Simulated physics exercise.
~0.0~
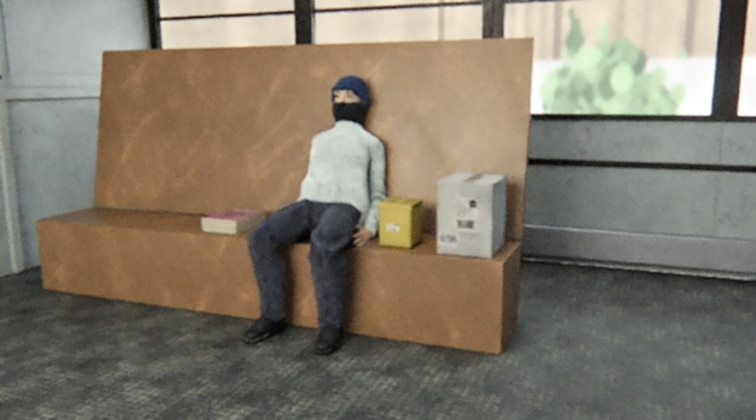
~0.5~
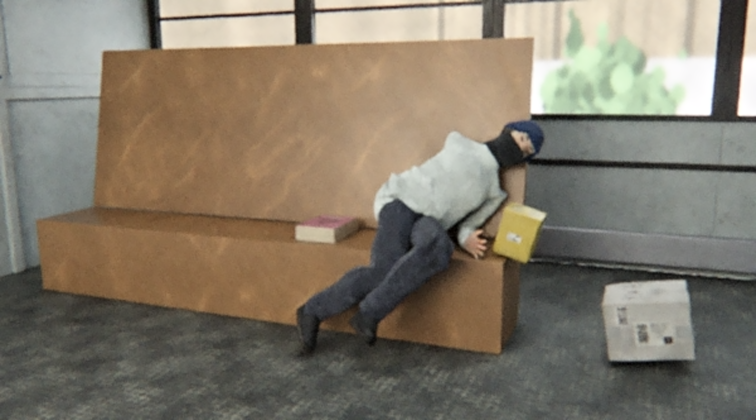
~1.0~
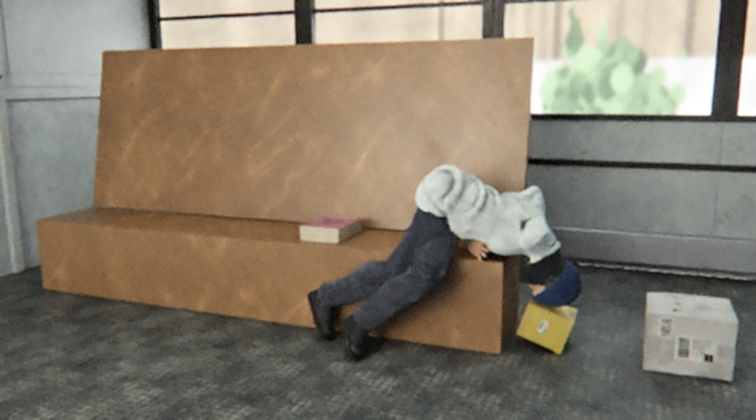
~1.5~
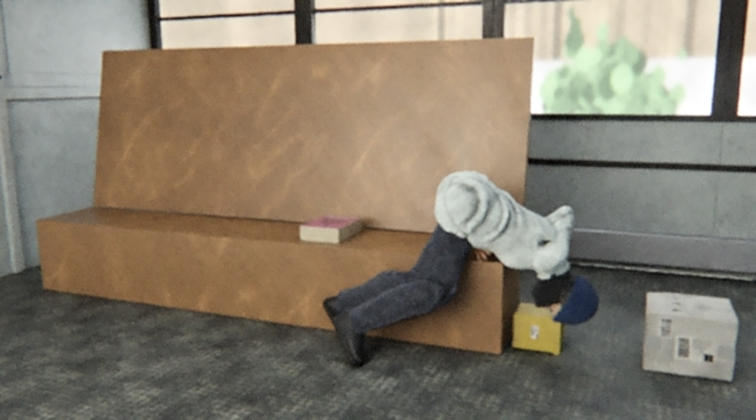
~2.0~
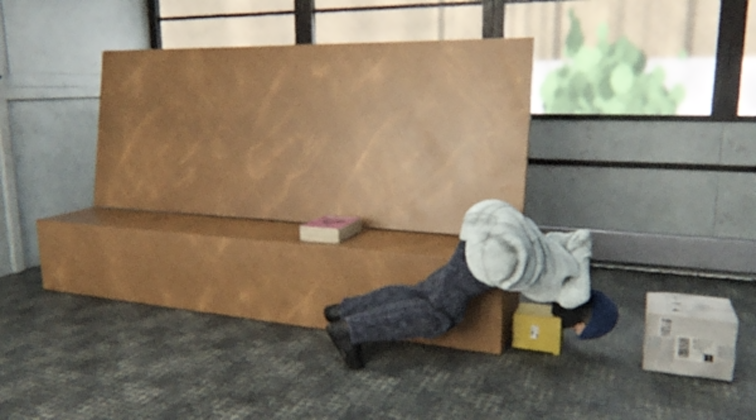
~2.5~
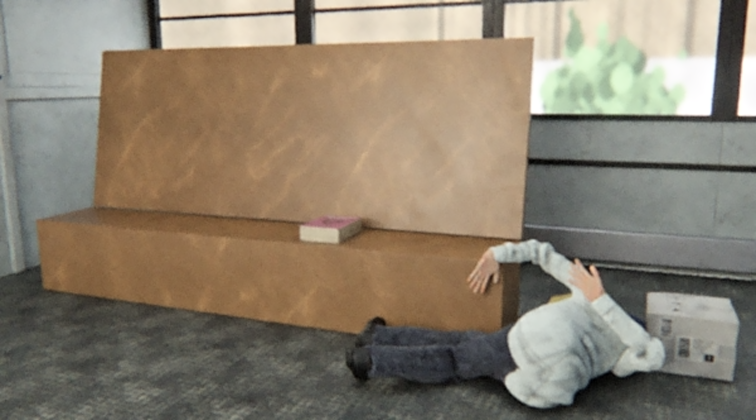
A seated person topples right off the bench as two boxes fall, landing on the floor.
